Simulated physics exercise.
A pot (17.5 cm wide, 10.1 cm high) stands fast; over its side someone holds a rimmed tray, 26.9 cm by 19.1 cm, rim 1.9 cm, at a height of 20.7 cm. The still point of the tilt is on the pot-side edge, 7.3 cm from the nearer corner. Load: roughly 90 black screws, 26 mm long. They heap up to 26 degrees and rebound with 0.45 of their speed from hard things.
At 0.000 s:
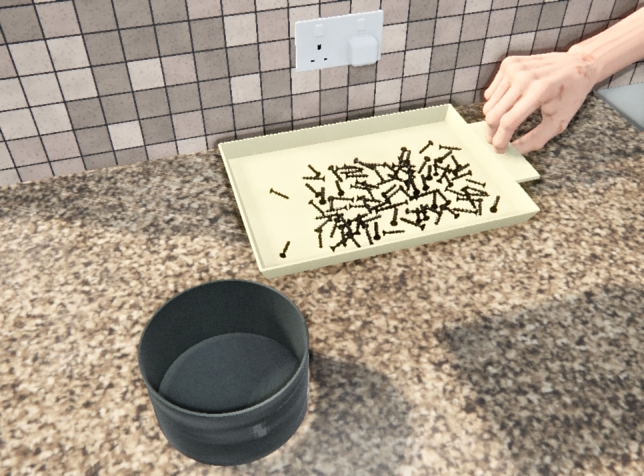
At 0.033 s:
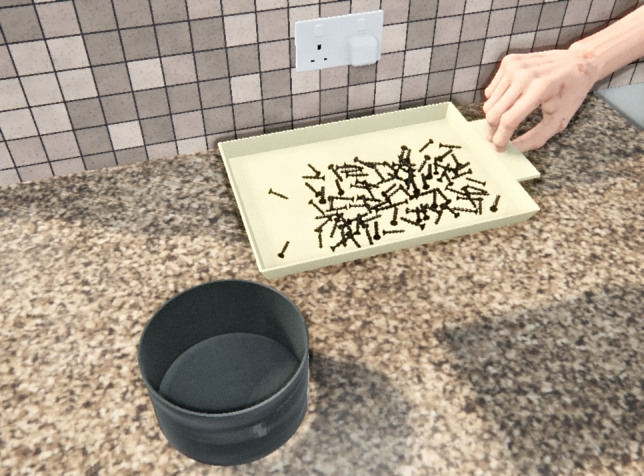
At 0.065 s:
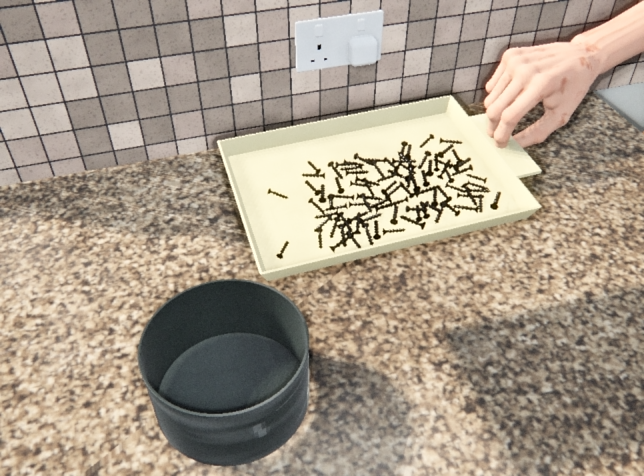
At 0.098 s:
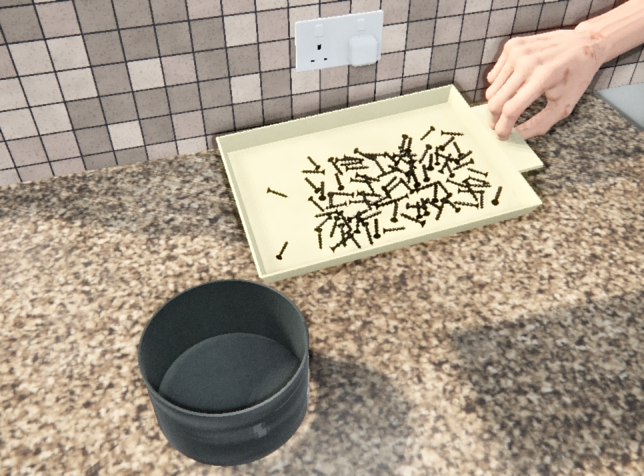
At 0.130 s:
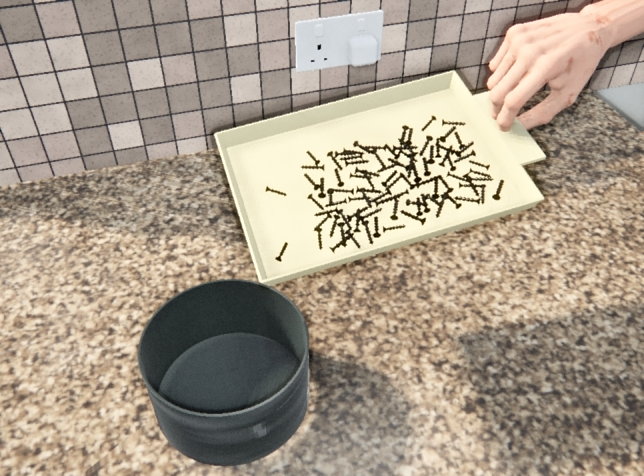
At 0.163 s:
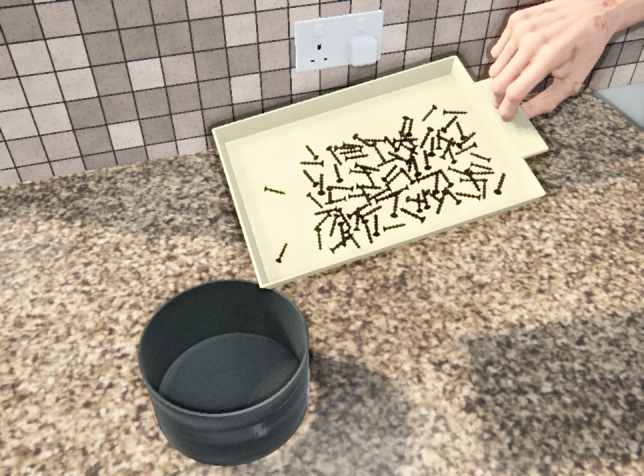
A hand slowly tilts a cream tray of dark screws beside a dark round pot.
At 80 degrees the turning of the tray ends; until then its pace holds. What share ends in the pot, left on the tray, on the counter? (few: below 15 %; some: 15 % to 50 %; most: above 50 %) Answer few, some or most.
In the pot: Most; left on the tray: Few; on the counter: Some.
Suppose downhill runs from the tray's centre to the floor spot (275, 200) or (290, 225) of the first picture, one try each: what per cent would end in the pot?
Some 45 and 95 per cent.
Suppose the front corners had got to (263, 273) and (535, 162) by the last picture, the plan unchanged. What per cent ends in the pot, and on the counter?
Pot 100, counter 0.
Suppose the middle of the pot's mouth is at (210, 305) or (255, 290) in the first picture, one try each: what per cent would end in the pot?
Some 25 and 40 per cent.
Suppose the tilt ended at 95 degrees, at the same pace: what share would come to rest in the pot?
Then about 70 per cent.
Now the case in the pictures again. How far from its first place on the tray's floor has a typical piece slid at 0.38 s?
About 3 cm.
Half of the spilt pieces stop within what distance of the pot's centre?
About 14 cm.
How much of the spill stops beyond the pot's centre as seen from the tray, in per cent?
Some 10 per cent.
Then, at 0.38 s, tilt 48 degrees; the tray holds 100 %, the pot 0 %.
After 0.53 s, tilt 71 degrees; the tray holds 95 %, the pot 0 %.
After 0.80 s, tilt 80 degrees; the tray holds 5 %, the pot 60 %.
By 2.3 s all is still; pot 70 %, tray 0 %, counter 30 %.
